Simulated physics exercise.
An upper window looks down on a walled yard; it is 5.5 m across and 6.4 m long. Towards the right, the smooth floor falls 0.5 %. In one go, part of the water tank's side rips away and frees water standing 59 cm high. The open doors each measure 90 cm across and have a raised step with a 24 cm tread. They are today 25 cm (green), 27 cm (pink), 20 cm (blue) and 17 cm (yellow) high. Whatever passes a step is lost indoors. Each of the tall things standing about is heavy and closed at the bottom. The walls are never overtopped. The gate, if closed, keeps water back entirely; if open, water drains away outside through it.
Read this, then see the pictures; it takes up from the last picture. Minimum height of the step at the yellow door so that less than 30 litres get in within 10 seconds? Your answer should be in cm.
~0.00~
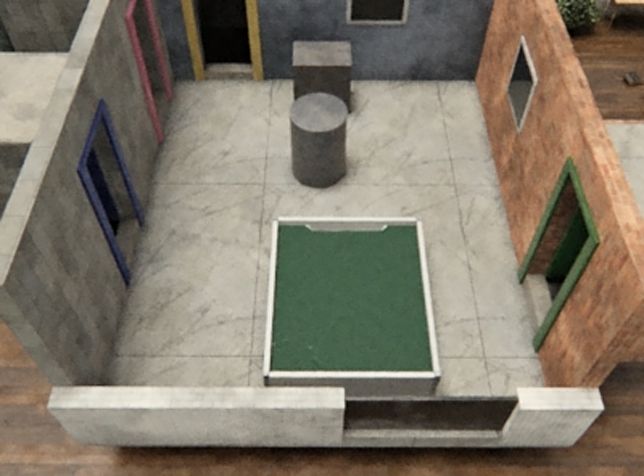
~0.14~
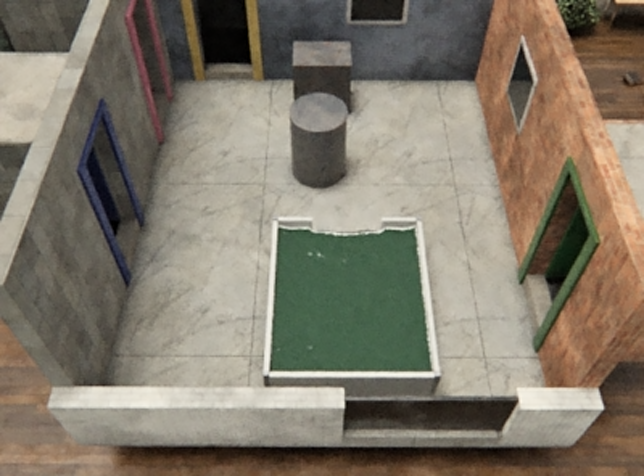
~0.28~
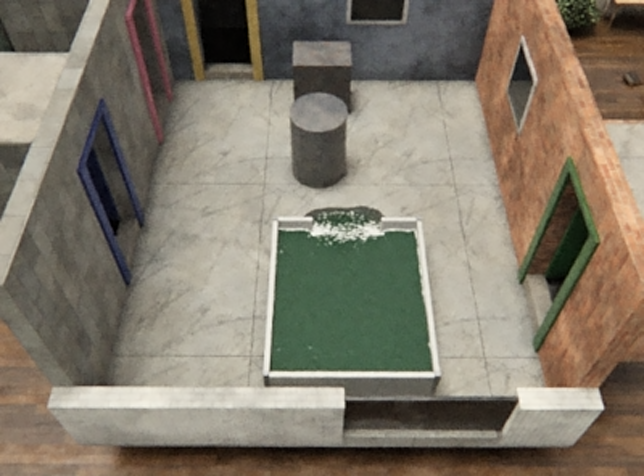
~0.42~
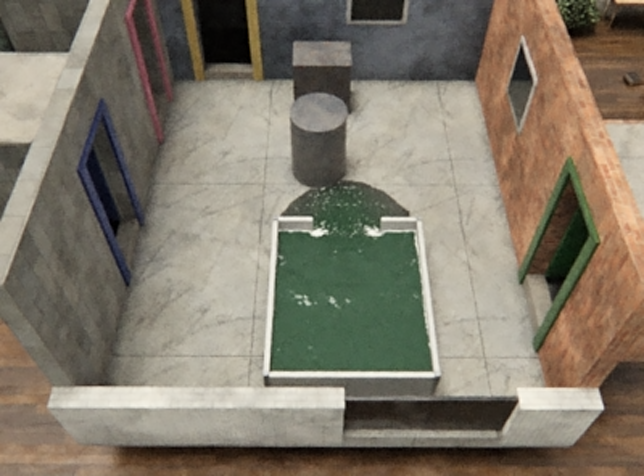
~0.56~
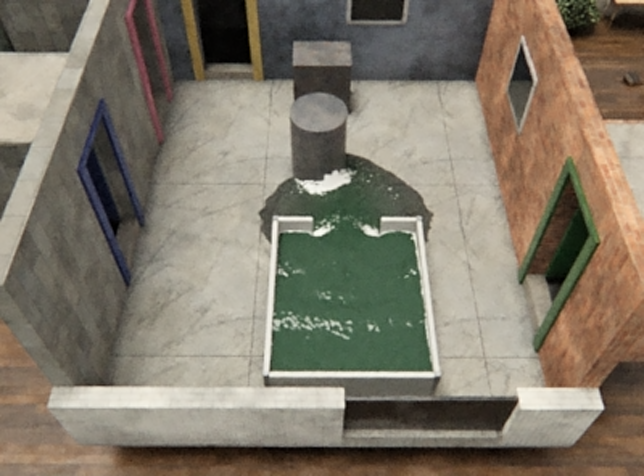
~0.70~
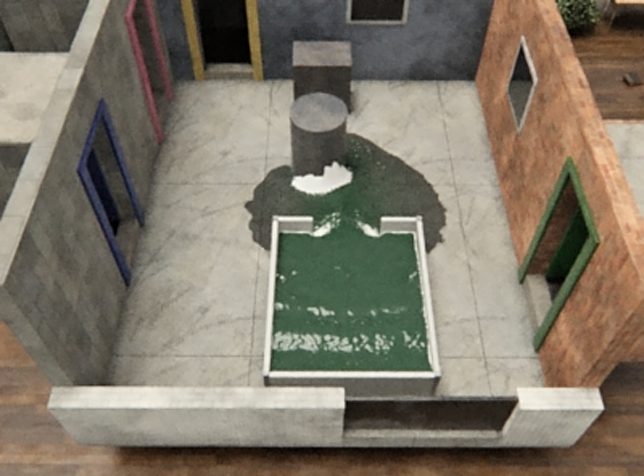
Roughly 7.5 cm.
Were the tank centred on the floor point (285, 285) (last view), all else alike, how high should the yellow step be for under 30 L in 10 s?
Then it needs to be around 19 cm high.
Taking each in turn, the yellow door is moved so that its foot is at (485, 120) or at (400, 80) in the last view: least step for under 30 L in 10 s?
Minimums: Roughly 16 cm and 14.5 cm.
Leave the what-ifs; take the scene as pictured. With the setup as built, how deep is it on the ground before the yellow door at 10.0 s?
About 7.0 cm.
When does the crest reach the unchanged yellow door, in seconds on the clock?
Roughly 6.5 s.
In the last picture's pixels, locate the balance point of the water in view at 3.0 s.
At about (348, 227).
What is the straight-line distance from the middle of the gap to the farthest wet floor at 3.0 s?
Around 4.8 m from the gap.
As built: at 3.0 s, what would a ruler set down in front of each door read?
Door by door, in centimetres - green 0, pink 10, blue 6, yellow 2.
After 1.4 s water covers 30 % of the floor, deepest (37 cm) near (323, 194); it has not reached the yellow door.
After 3.0 s water covers 55 % of the floor, deepest (29 cm) near (479, 117); 2 cm at the yellow door, 0 litres in over its 17 cm step.
After 10.0 s water covers 100 % of the floor, deepest (14 cm) near (278, 416); 7 cm at the yellow door, 0 litres in over its 17 cm step.
At the yellow door as built, the water arrived by 2.9 s and peaked near 12 cm at 6.4 s.
Run again over the same 10 s with other heights there, 48 litres in over 6.5 cm, 20 litres over 8.5 cm. The limit of 30 litres is kept from about 7.5 cm up.
